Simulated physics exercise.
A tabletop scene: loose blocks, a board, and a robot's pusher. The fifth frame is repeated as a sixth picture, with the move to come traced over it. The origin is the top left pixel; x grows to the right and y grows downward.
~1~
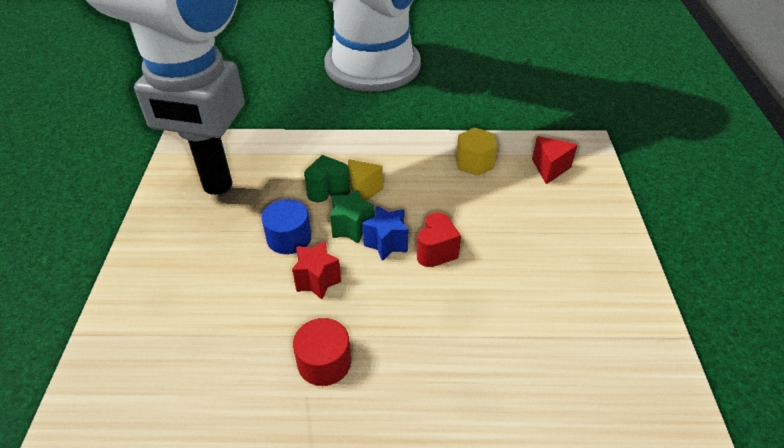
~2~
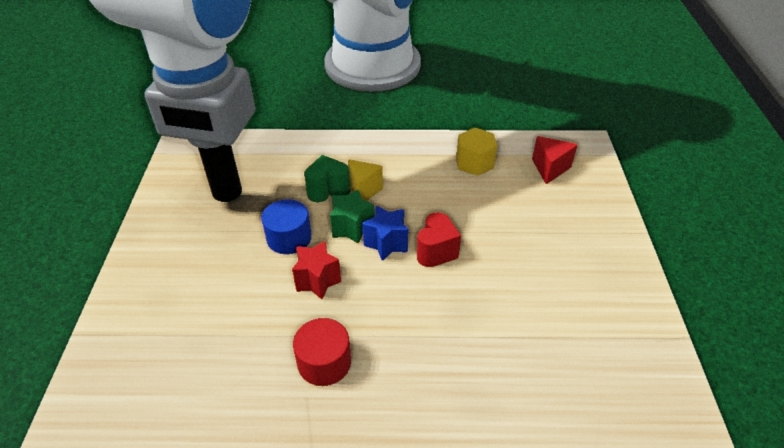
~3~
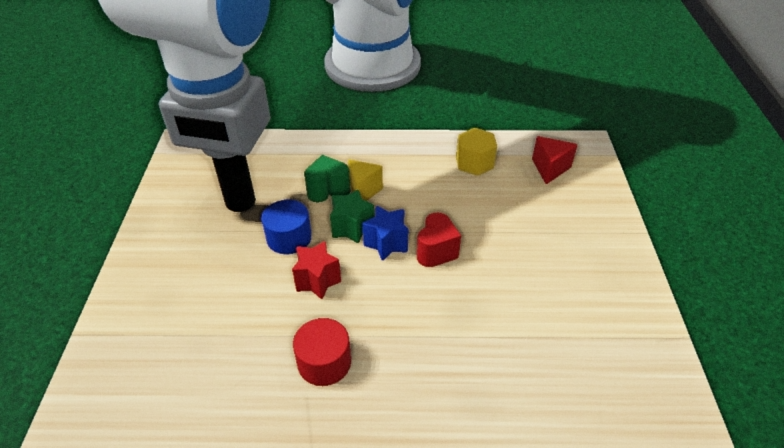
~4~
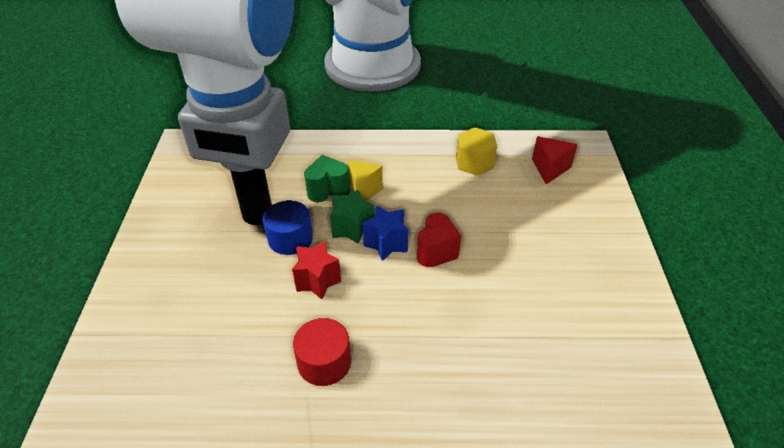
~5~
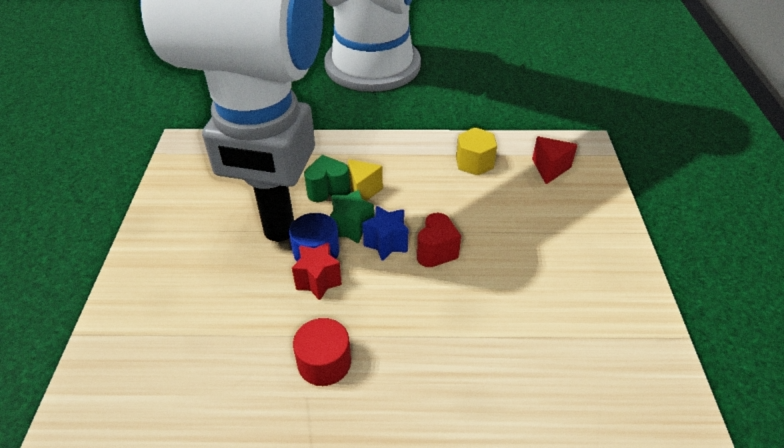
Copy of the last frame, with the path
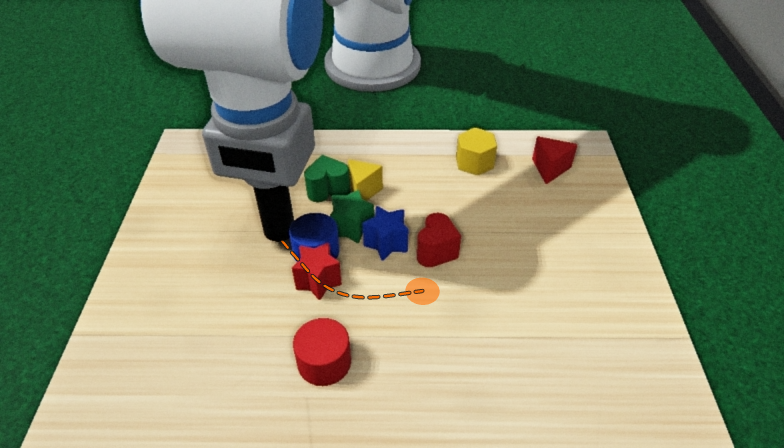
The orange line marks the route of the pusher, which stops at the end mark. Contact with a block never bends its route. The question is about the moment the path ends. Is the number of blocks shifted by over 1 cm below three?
Yes, it checks out.
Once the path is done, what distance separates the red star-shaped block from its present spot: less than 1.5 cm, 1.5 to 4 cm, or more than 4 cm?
Long: Over 4 cm.
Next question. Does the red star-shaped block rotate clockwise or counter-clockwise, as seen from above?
If we look at it from overhead, the red star-shaped block pivots clockwise.
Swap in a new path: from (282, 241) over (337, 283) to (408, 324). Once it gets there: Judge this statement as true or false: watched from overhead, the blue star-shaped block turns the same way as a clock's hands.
Answer: False.
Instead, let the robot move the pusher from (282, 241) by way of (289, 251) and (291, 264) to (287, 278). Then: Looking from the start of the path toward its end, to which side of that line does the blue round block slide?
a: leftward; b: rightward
Answer: A.
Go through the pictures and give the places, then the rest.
The first picture shows lower end of the pusher at (218, 185), tops of blocks, blue round block at (285, 214), red star-shaped block at (314, 258), red heart-shaped block at (438, 228).
The second picture shows pusher at (227, 192), blocks as before.
The third picture shows pusher at (241, 202), blocks as before.
The fourth picture shows pusher at (258, 215), blocks as before.
The fifth picture shows pusher at (280, 231), blue round block at (313, 228), red star-shaped block at (315, 258), red heart-shaped block at (438, 228).
The drawn path runs from (282, 241) over (312, 275) and (362, 297) to (422, 291).
What follows on the original path. One third of the way, pusher at (311, 266); blue round block at (347, 237); red star-shaped block at (329, 273), turned 40° clockwise.
Two thirds of the way, pusher at (362, 288); blue round block at (349, 237); red star-shaped block at (367, 302), turned 70° clockwise.
At the end, pusher at (423, 281); blue round block at (349, 237); red star-shaped block at (371, 304), turned 85° clockwise; red heart-shaped block not moved.
